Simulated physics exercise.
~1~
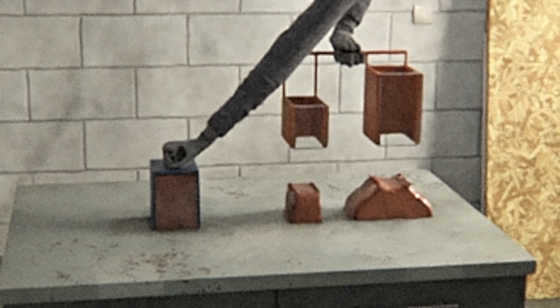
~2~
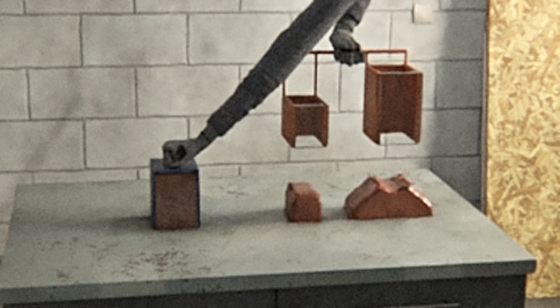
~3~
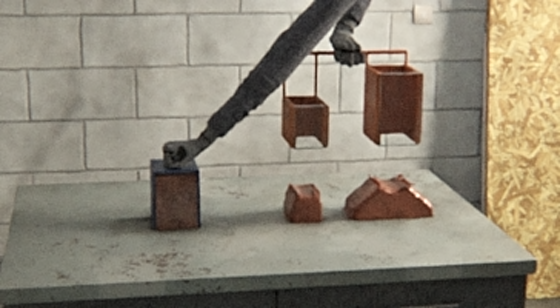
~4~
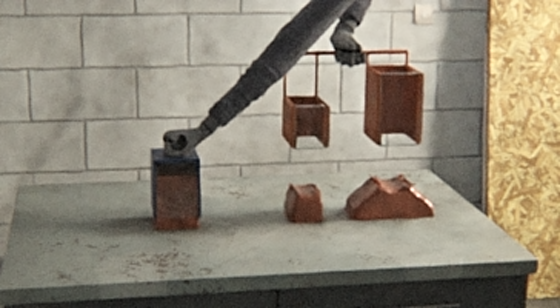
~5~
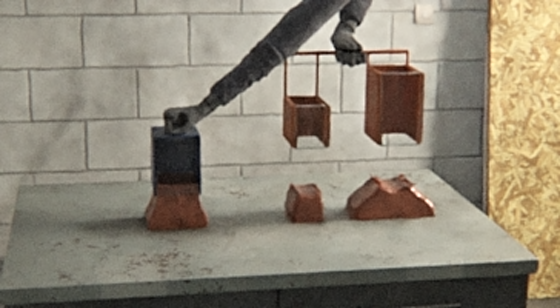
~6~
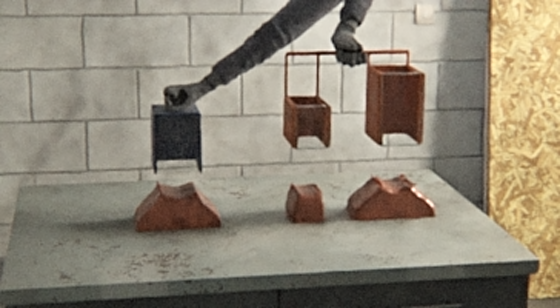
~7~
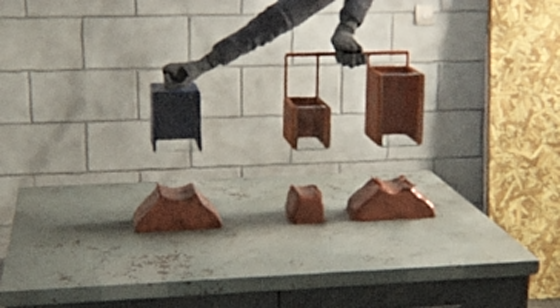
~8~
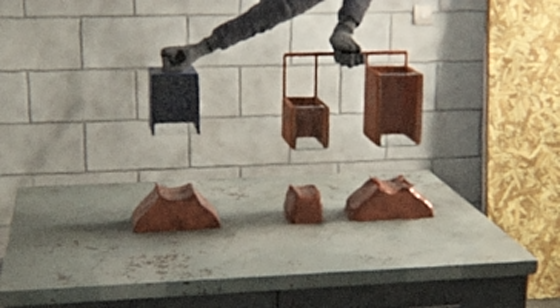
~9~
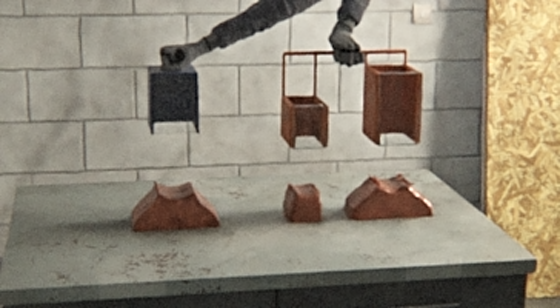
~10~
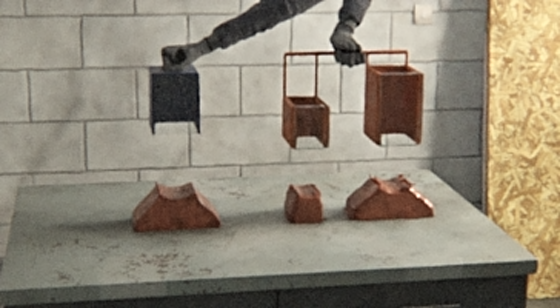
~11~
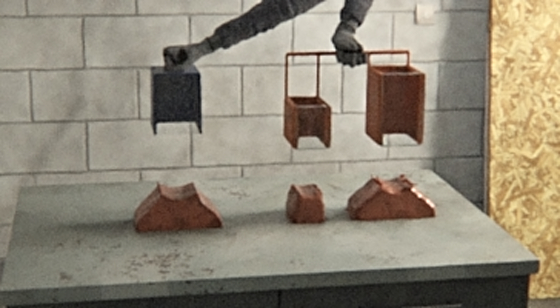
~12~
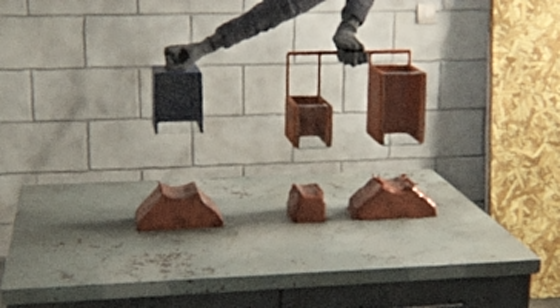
A gloved hand grips a dark tin standing on the left of a grey table, while the other hand holds up a rack of two rust-coloured, open-bottomed tins above two red clay lumps. At first the dark tin stays put, then it rises straight up, baring the red clay inside. As the tin lifts, the clay sags and spreads at its foot, and the tin comes away clean. The clay settles into a low, wide mound with flared sides and a dipped top. It holds that shape, well over half the tin's height, as the tin hangs still above it.
